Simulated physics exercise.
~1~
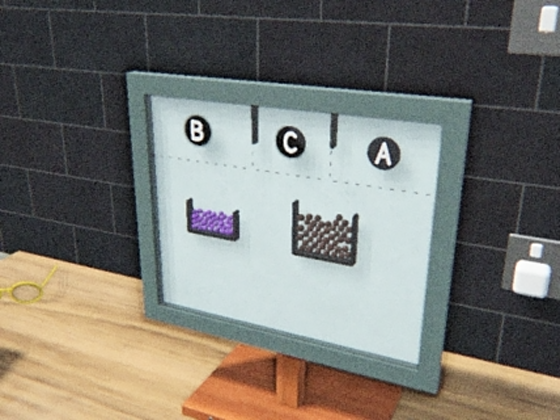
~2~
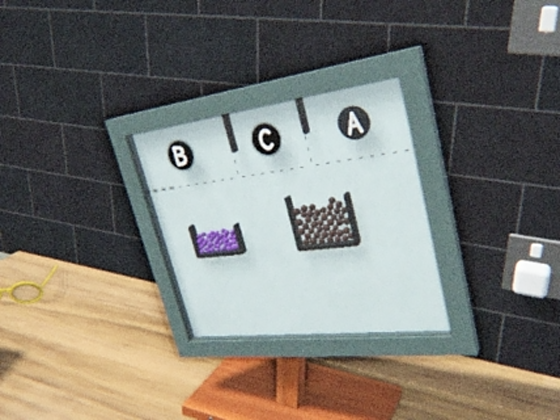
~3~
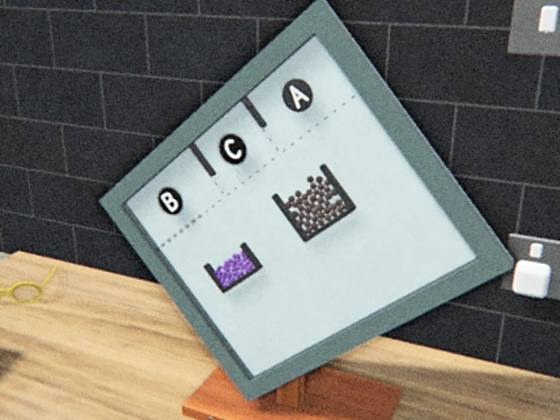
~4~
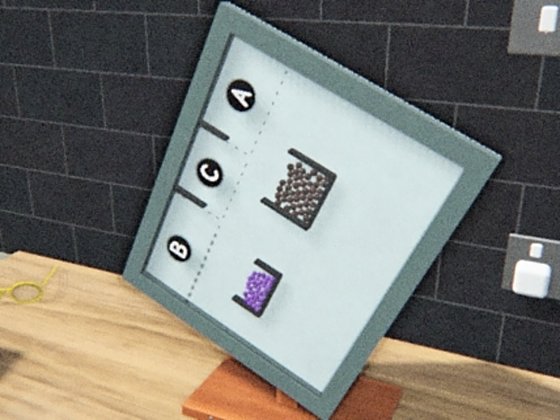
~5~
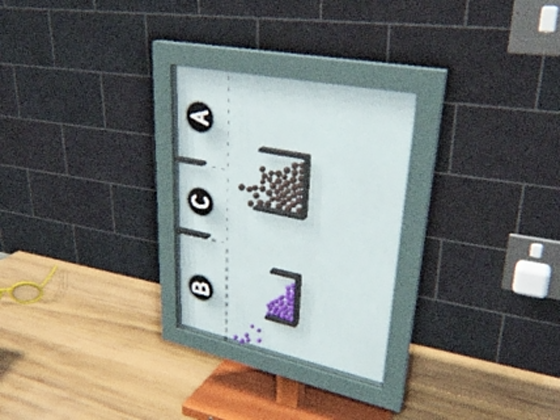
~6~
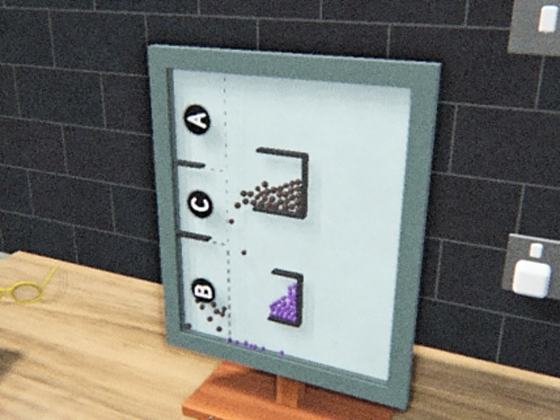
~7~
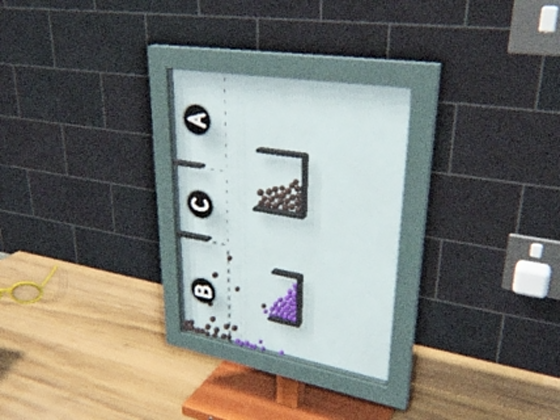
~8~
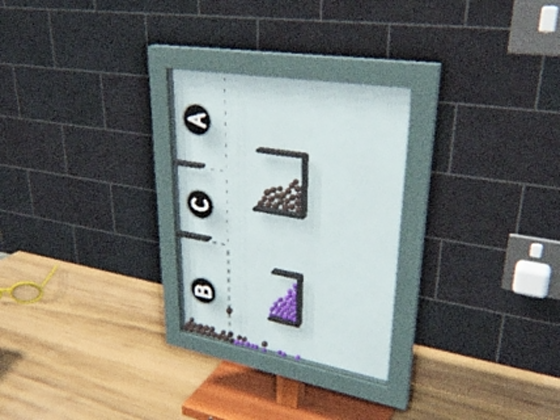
On a wooden counter, a framed box turns anticlockwise onto its side, spilling dark and purple beads.
